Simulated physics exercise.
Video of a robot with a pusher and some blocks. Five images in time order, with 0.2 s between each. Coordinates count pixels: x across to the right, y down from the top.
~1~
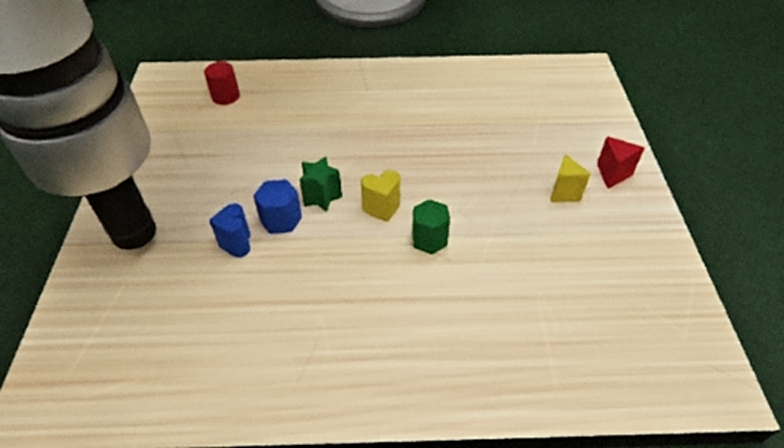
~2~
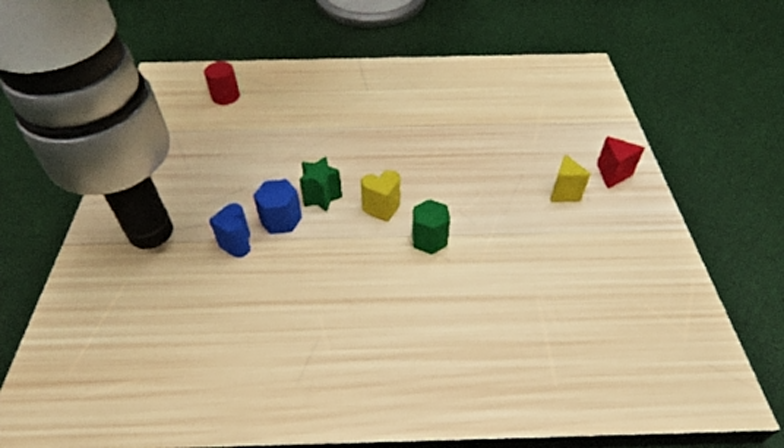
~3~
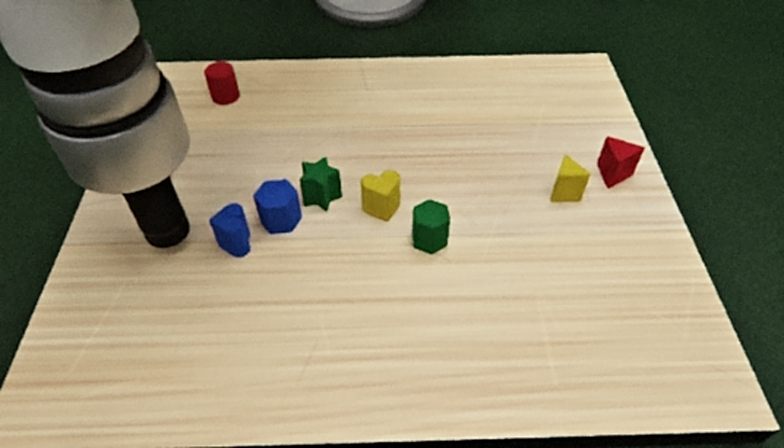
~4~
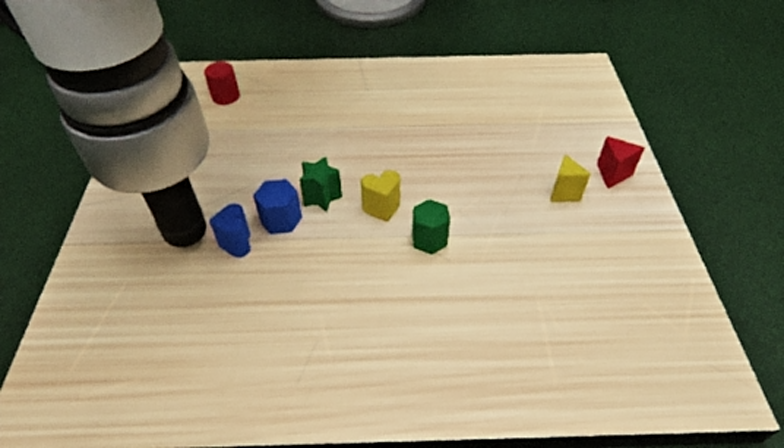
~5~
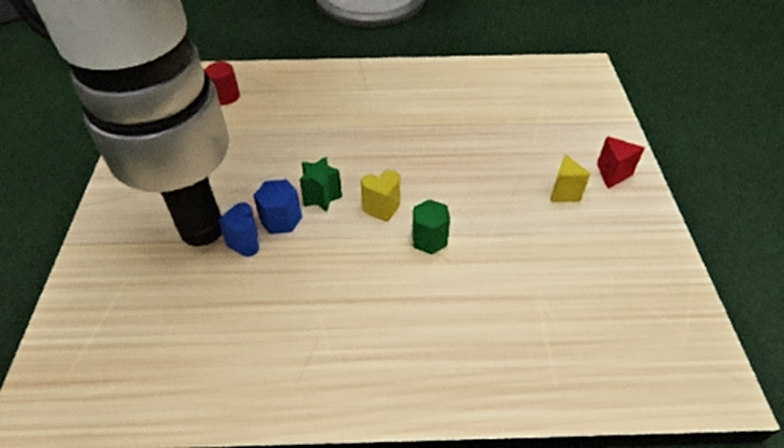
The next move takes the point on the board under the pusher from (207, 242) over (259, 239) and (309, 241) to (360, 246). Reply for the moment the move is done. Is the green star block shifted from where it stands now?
Yes - that is the case.
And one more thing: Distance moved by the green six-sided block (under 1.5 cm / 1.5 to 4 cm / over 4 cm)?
Distance: Less than 1.5 cm.
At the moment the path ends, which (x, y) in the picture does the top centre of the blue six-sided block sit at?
When the path ends, it will be at (316, 184).
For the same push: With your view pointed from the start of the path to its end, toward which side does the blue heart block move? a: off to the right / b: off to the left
I'll go with a - off to the right.
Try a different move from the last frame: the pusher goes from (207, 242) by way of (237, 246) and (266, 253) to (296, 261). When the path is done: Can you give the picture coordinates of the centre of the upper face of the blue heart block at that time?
Top centre: (328, 221).
The first path, step by step. One third of the way, pusher at (256, 228); blue heart block at (286, 221), turned 20° anticlockwise; blue six-sided block at (287, 189), turned 35° anticlockwise.
Two thirds of the way, pusher at (308, 230); blue heart block at (338, 227); blue six-sided block at (315, 184), turned 100° anticlockwise; green star block at (327, 159).
At the end, pusher at (359, 235); blue heart block at (391, 234); blue six-sided block at (316, 184), turned 110° anticlockwise; green star block at (327, 159); yellow heart block unmoved; green six-sided block unmoved.
